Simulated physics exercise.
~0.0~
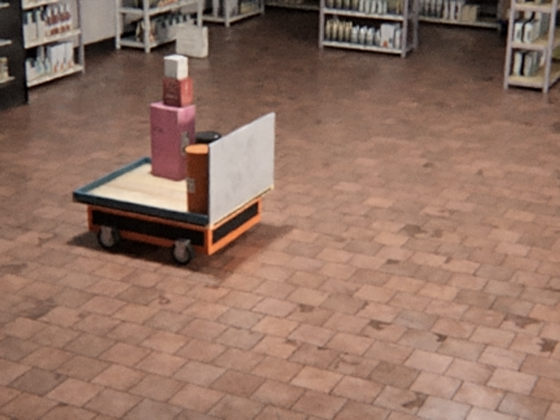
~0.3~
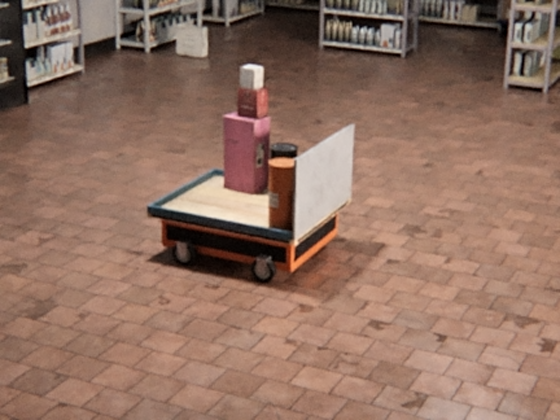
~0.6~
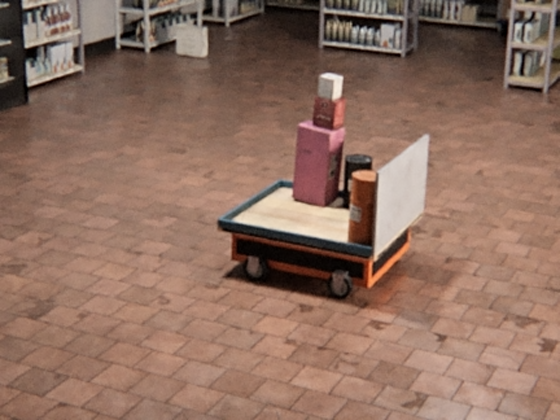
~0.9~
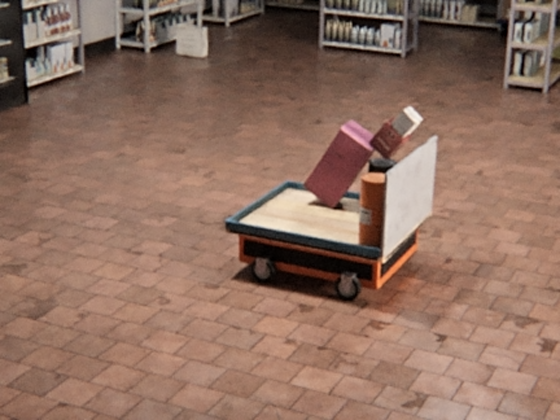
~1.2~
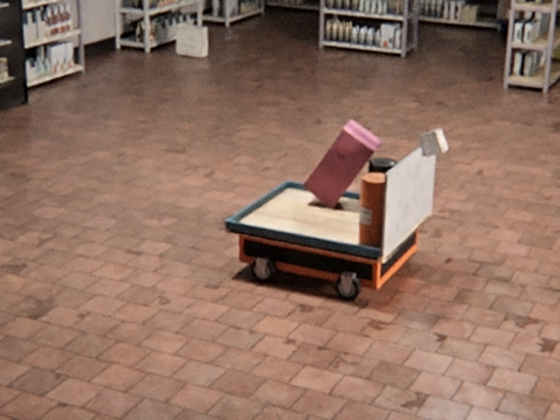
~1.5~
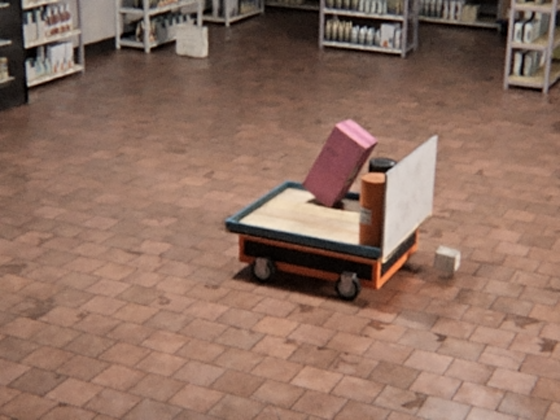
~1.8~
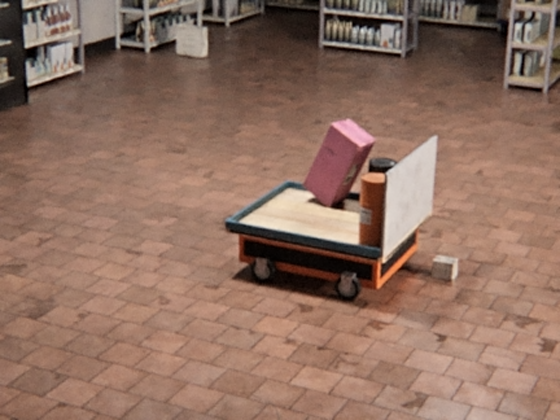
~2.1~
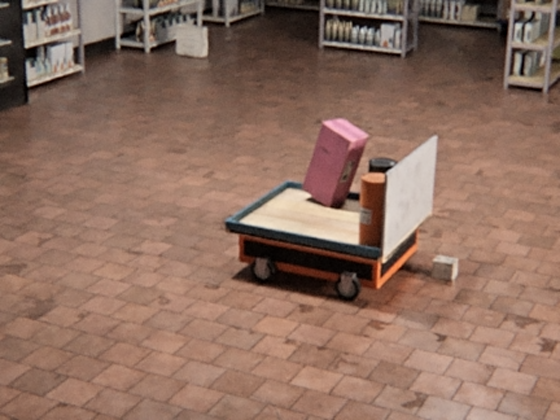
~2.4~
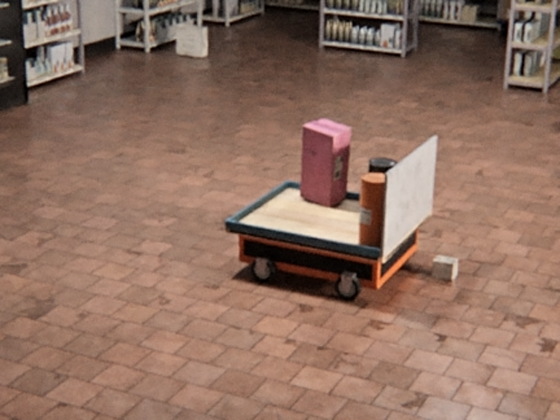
To begin with, a cart rolls to the right across a brick-patterned floor, carrying a pink box with a red box and a white parcel stacked on it, beside an orange and a black canister. As the cart comes to a stop, the stack pitches toward the tall board at the front. The white parcel tumbles over the board and drops to the floor, while the red box goes out of sight. The pink box hangs at a lean, then rocks back upright. At the end, the cart stands still with both canisters upright near the board and the parcel lying on the floor.
